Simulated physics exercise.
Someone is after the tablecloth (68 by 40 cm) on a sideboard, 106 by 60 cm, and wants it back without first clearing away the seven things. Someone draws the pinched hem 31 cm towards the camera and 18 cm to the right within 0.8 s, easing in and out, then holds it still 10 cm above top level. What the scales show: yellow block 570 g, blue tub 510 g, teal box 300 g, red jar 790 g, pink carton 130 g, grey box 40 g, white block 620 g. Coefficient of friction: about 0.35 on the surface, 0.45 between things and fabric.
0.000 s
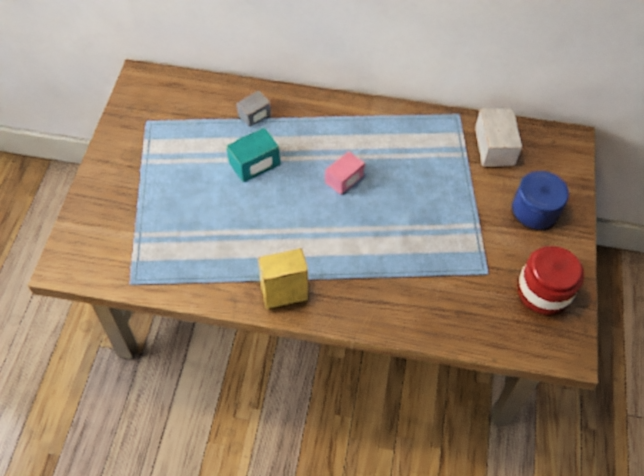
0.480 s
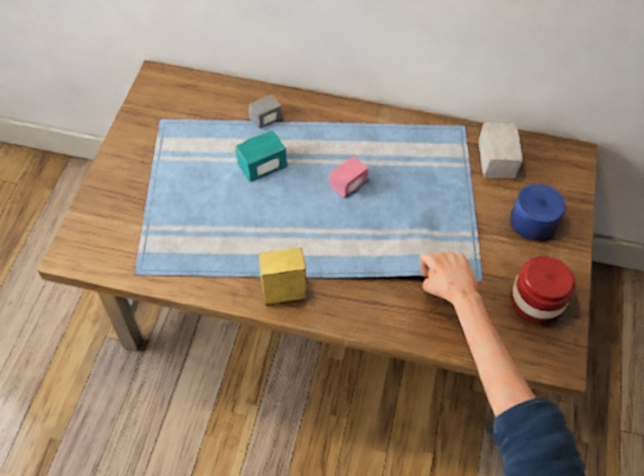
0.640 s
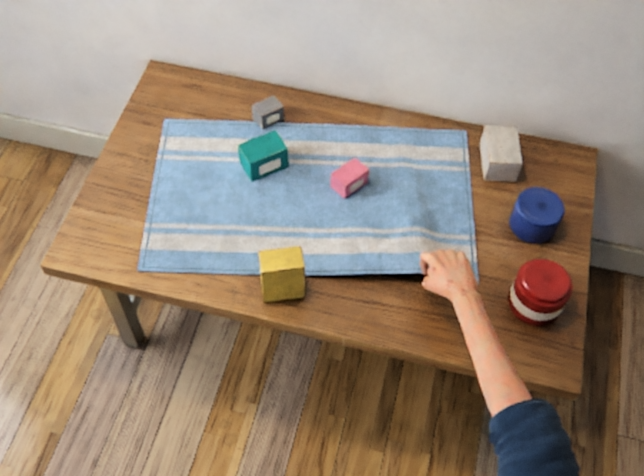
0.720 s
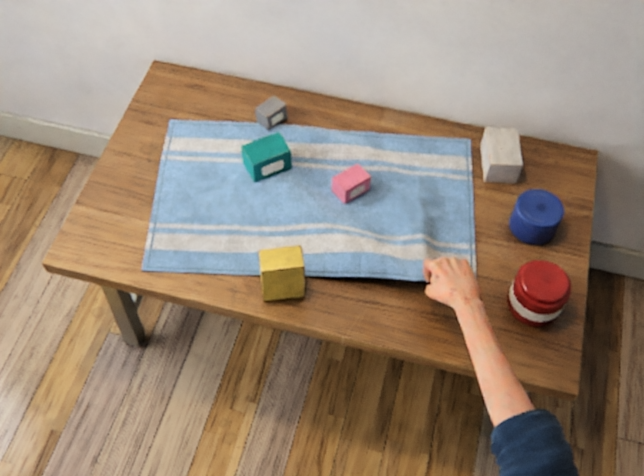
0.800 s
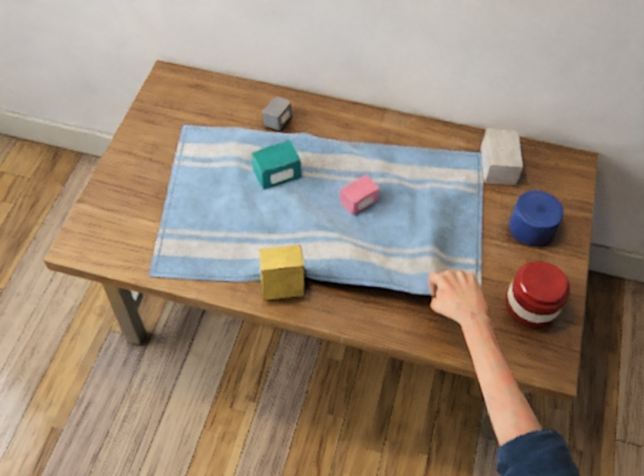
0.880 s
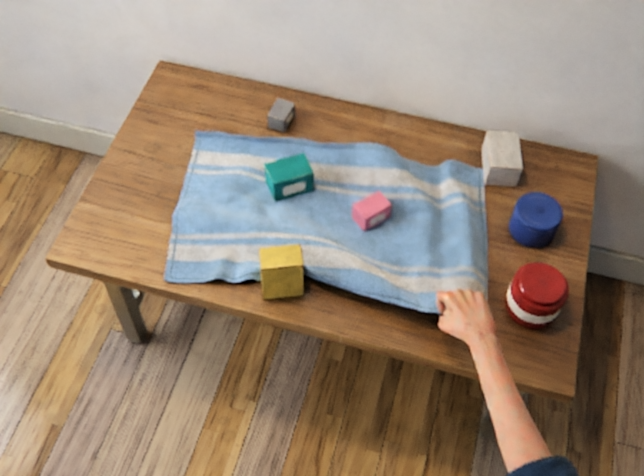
A hand reached in, pinched the front edge of a striped blue cloth on a wooden table, and pulled it forward and slightly right, wrinkling it and carrying the teal and pink boxes along.
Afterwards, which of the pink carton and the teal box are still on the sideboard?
At the end, I reckon the pink carton will survive up there, I reckon the teal box will survive up there.
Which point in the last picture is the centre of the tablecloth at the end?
I'd point to about (407, 327).
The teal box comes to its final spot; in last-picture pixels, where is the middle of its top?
(379, 262).
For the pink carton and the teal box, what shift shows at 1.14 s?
Pink carton: 30 cm; teal box: 25 cm.
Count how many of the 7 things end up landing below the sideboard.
After counting, the figure is 0.
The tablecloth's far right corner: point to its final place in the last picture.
(505, 272).
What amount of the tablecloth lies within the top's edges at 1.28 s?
I'd say close to 80 per cent of it.
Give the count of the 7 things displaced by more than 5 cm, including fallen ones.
That gives 2.
At 1.0 s, 100 % of the tablecloth is still over the top; pink carton 20 cm off its start, teal box 17 cm off its start, grey box 2 cm off its start.
At 1.1 s, 90 % of the tablecloth is still over the top; pink carton 29 cm off its start, teal box 25 cm off its start, grey box 2 cm off its start.
At 1.3 s, 80 % of the tablecloth is still over the top; pink carton 37 cm off its start at (445, 310), teal box 33 cm off its start at (368, 249), grey box 2 cm off its start at (281, 109).
At 1.4 s, 75 % of the tablecloth is still over the top; pink carton 40 cm off its start, teal box 37 cm off its start, grey box 2 cm off its start.
At 3.0 s, 75 % of the tablecloth is still over the top; pink carton 40 cm off its start at (452, 324), teal box 37 cm off its start at (379, 262), grey box 2 cm off its start at (281, 109).
